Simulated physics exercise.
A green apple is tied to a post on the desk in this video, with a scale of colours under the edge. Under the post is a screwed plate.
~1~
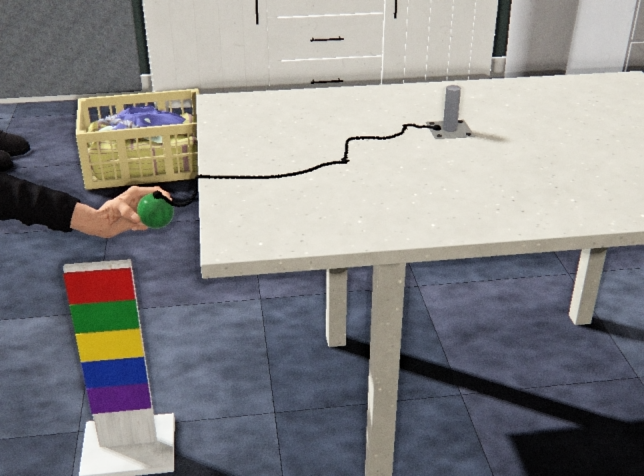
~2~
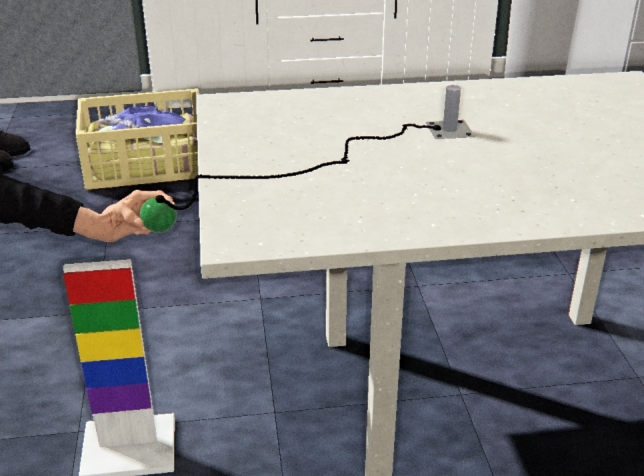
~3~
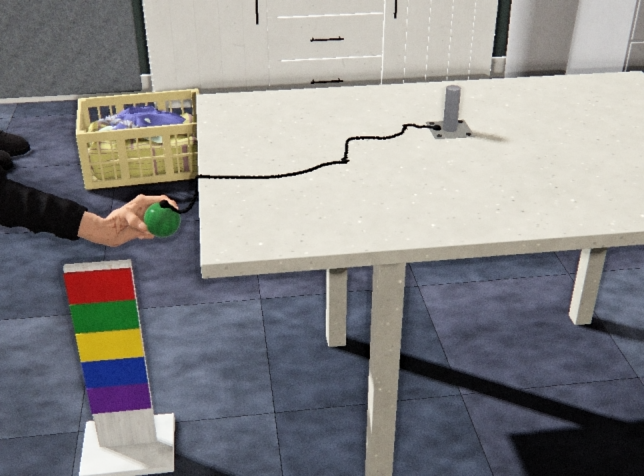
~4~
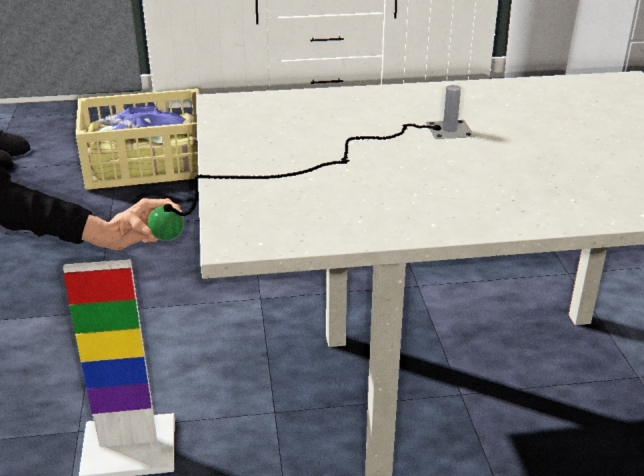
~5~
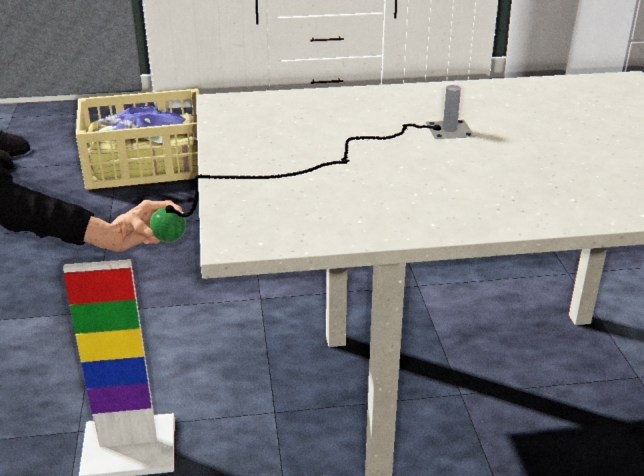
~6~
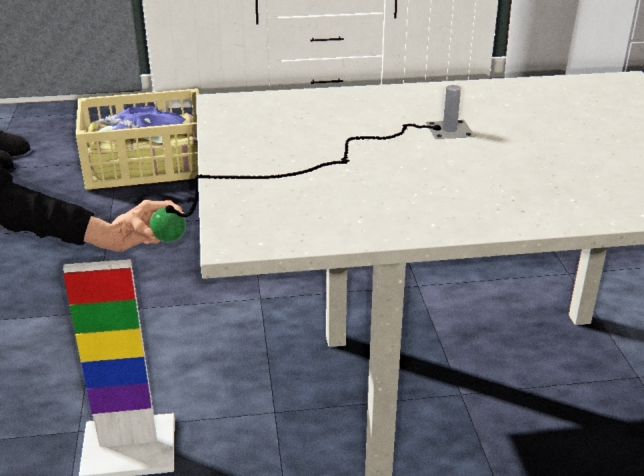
A hand held a green ball tied by a slack black cord to a post on the table, moving it slightly down and to the right above a striped colour scale.
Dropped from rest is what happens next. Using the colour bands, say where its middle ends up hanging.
Its middle ends up at the green band.
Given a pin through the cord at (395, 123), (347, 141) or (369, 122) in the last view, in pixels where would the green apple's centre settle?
Try by try, around (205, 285), (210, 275) and (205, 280).
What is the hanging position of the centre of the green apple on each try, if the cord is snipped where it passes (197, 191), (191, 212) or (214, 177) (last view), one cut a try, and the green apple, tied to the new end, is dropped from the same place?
I'd put it around (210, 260) for the first cut, (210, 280) for the second and (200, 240) for the third.
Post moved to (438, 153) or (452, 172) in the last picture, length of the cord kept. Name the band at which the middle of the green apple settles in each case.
Try one - yellow; try two - yellow.
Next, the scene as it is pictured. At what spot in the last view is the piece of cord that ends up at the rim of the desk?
(282, 176), approximately.
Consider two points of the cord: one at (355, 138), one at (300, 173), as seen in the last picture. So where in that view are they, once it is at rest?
You'll find the first mark at (325, 142) and the second mark at (214, 155).
A little later, apple near (223, 277); level with red.
Next, apple near (191, 287); level with green.
When it is over, apple near (202, 294); level with green. Its centre hangs level with the green band.
